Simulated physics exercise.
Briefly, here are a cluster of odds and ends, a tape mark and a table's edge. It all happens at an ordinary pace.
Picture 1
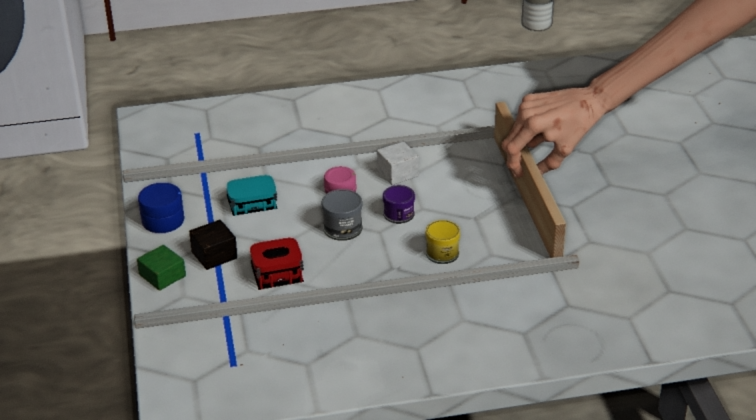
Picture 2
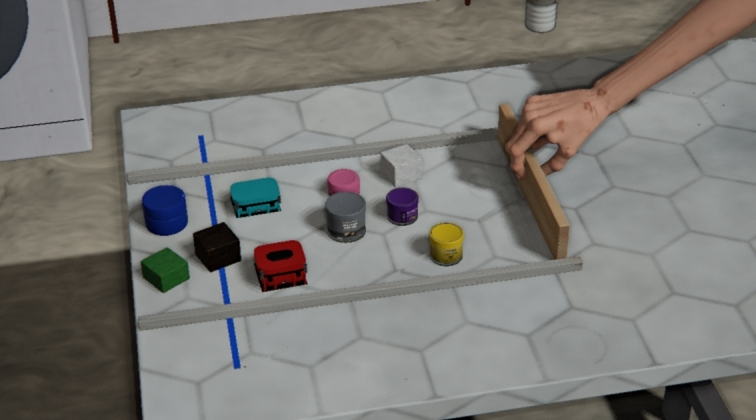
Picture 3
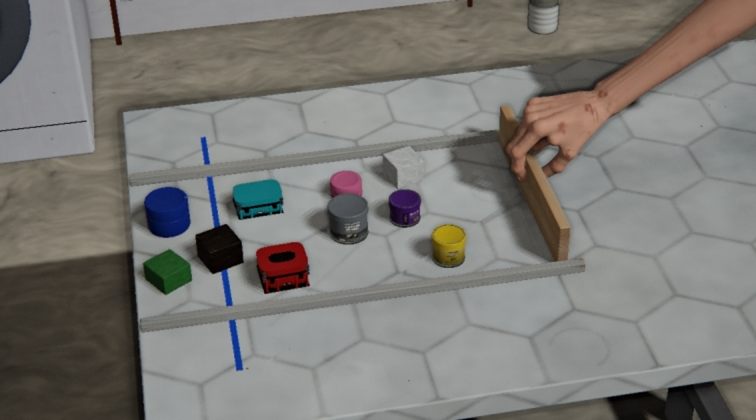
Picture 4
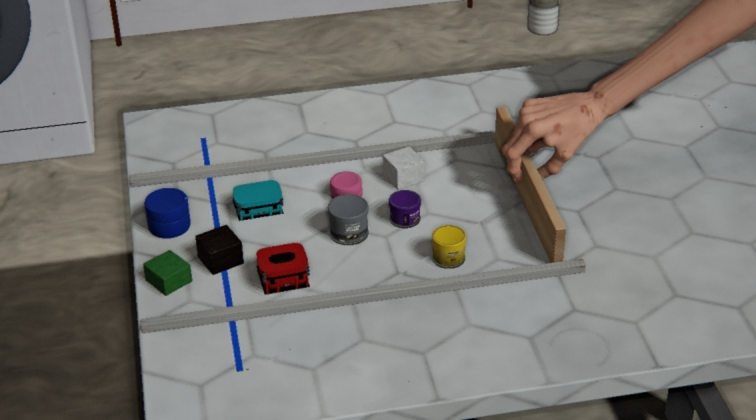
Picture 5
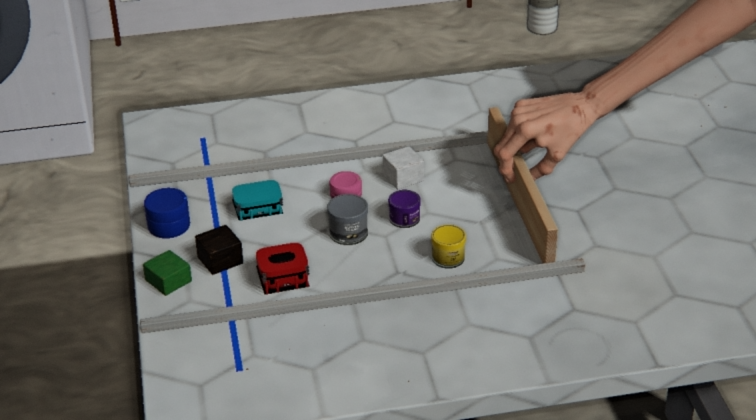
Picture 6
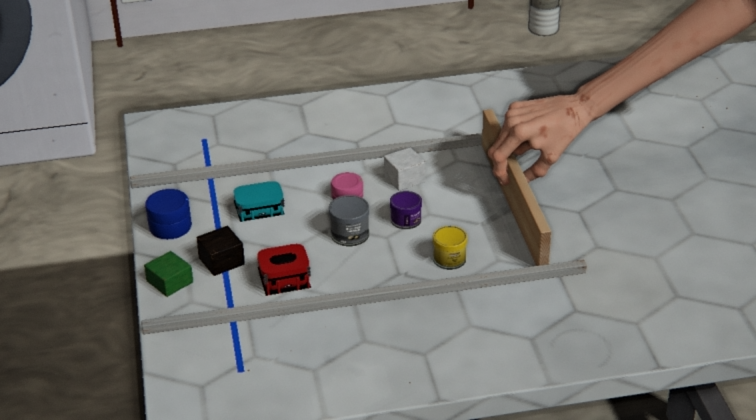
A hand grips an upright wooden board at the right of a hexagon-patterned tabletop, seen from above at an angle. Between two grey rails sit a white block and pink, purple, grey and yellow containers, with turquoise and red cases, and black, blue and green items around a blue tape line at left. The view shifts very slightly, then the hand slides the board a little leftward while the objects stay put.
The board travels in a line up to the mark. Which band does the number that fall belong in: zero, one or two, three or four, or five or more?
It belongs in the one or two band.
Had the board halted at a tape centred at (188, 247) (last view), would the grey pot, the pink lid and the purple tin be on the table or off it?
Grey pot stays put, pink lid stays put, purple tin stays put.
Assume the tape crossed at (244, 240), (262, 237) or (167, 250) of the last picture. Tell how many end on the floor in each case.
Counts per try, in order: 0 / 0 / 5.
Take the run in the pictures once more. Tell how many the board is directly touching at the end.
Contact count: 5.
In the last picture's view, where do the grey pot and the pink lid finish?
First (202, 250), then (201, 214).
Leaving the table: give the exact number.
2.
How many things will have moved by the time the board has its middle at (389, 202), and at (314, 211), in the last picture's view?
So 5, and at the other place 7.
Soon after, none off yet; green block at rest near (169, 273); blue lid at rest near (169, 214); black block at rest near (221, 250).
Then, none off yet; green block at rest near (166, 273); blue lid moving near (157, 216); black block moving near (208, 253).
At rest, the number that fall off is one or two; fallen, blue lid and green block.
